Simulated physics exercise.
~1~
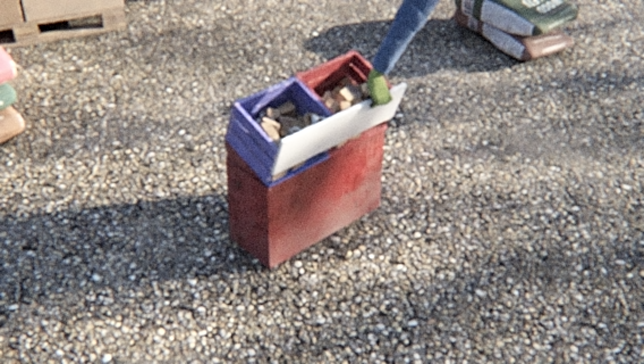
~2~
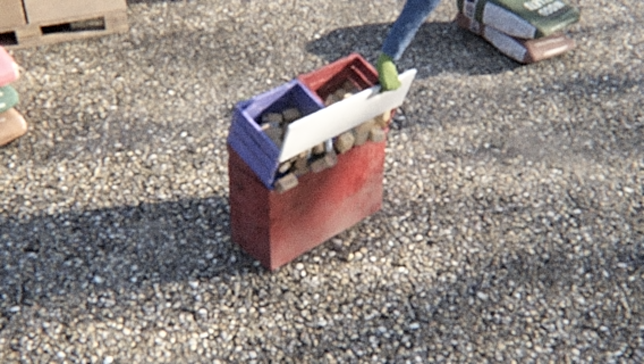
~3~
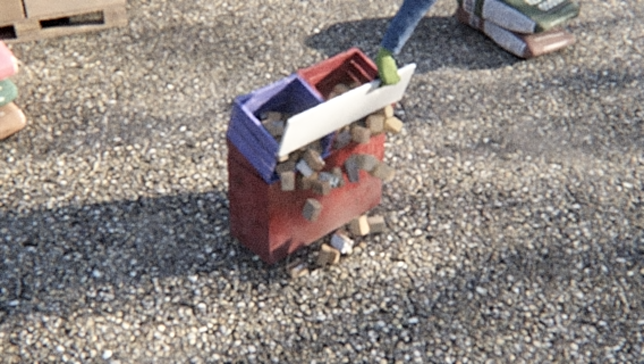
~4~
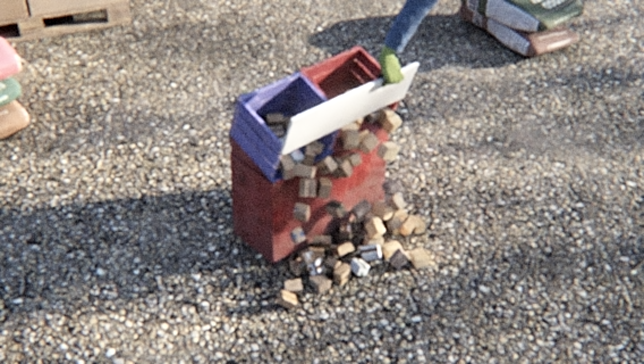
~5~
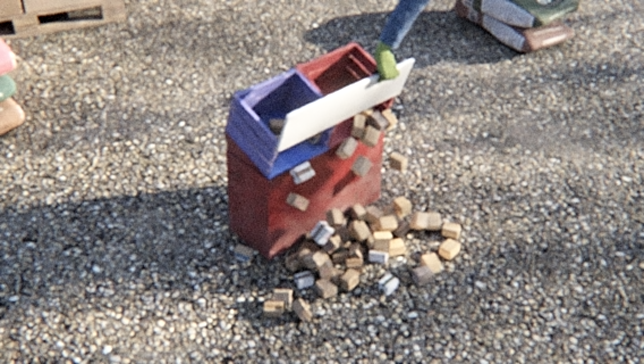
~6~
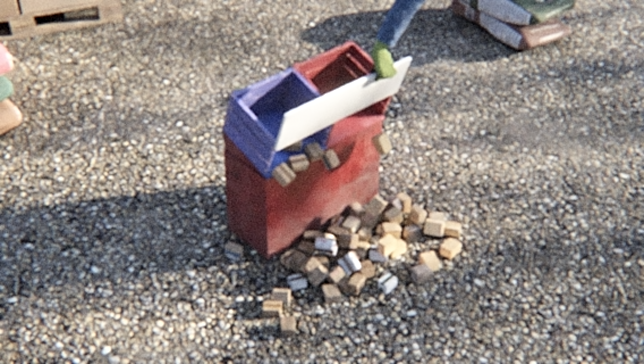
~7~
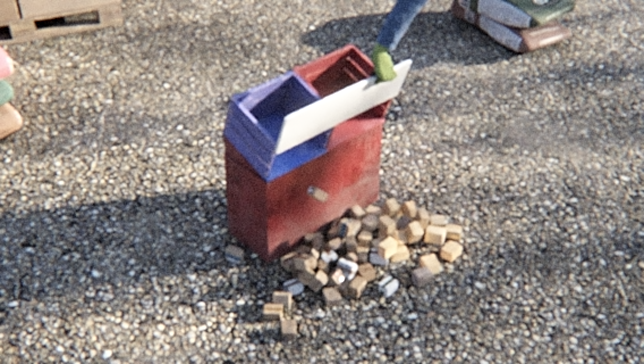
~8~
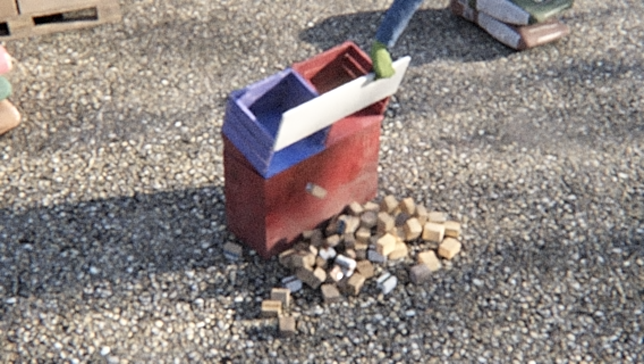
A white gate along the front of a blue bin and a red bin, set side by side on a red stand, is drawn up a little, with a green-tipped blue arm at its upper end. Small brown and grey blocks slide out beneath it and begin dropping down the front of the stand. The trickle thickens into a tumbling stream, and a heap builds on the sunlit gravel. Soon the flow thins to a few last blocks falling from the edge. At the end both bins look empty, the gate stays raised, and the scattered pile lies still.
